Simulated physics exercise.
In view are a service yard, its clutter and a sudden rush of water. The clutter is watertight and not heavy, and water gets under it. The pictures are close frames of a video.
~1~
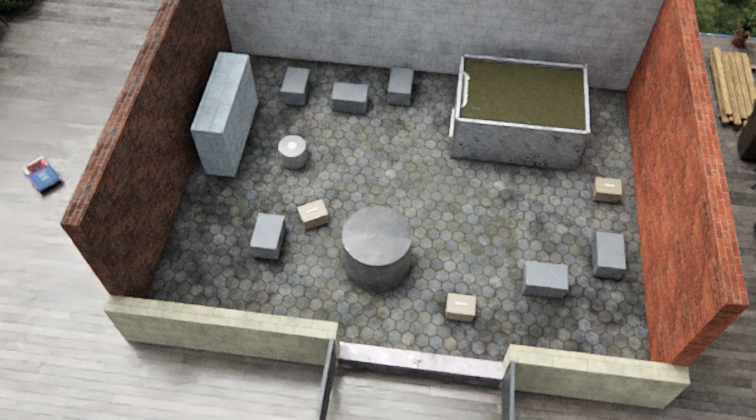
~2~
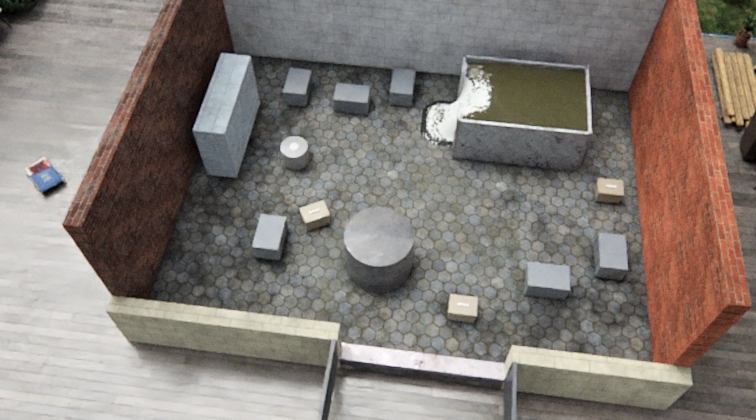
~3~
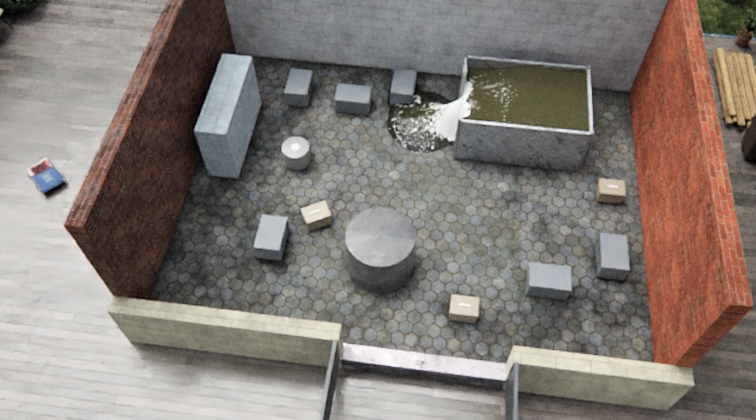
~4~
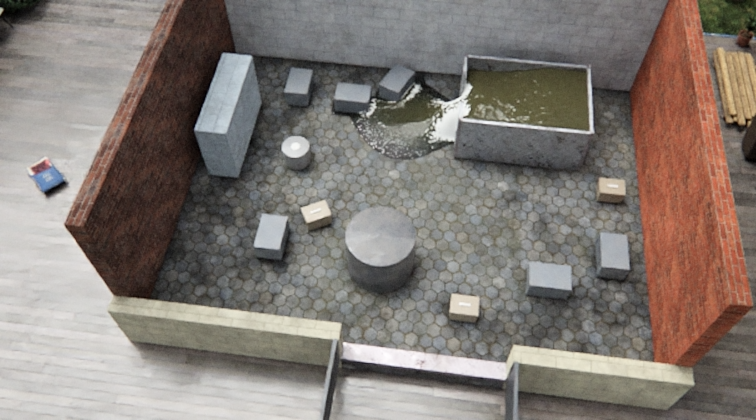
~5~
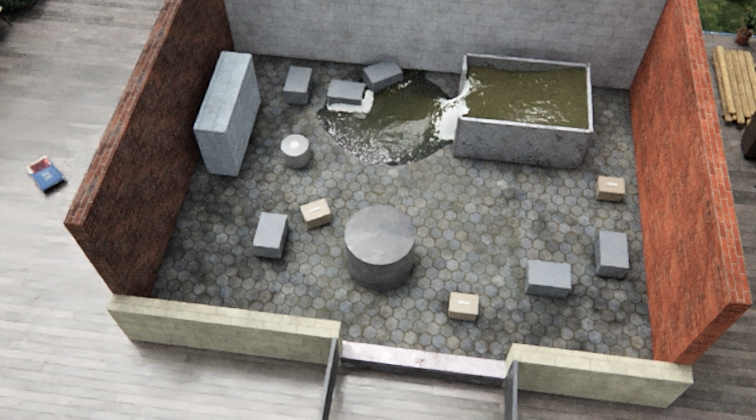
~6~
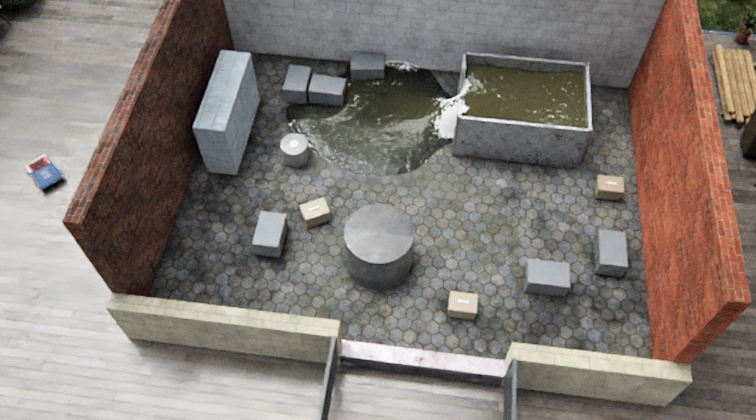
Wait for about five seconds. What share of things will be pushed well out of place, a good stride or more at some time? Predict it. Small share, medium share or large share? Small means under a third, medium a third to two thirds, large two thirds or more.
A medium share.
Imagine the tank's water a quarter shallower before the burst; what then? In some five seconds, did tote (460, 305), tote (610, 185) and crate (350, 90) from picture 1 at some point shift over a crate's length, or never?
Well, in sequence: Not carried that far, not carried that far, carried that far.
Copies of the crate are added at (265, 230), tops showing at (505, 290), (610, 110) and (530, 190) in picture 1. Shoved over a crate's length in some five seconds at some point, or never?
In sequence: Hardly budges; hardly budges; hardly budges.
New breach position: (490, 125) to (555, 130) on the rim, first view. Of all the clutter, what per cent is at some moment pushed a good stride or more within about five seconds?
I'd put it around 30 percent.
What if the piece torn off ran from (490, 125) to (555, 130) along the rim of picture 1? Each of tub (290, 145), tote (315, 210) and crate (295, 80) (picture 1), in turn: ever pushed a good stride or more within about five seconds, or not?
Listed in turn, never travels that far, never travels that far, never travels that far.
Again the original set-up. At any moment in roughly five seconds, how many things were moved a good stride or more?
The count is 5.
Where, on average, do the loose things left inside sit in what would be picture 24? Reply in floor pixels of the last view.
Around (374, 195).
A moment on, 2 of 10 are well off their spots; 2 afloat.
Next, 4 of 10 are well off their spots; 4 afloat.
Later, 4 of 10 are well off their spots; 3 afloat.
In the end, 5 of 10 are well off their spots, and 5 have been at some point; 5 afloat.
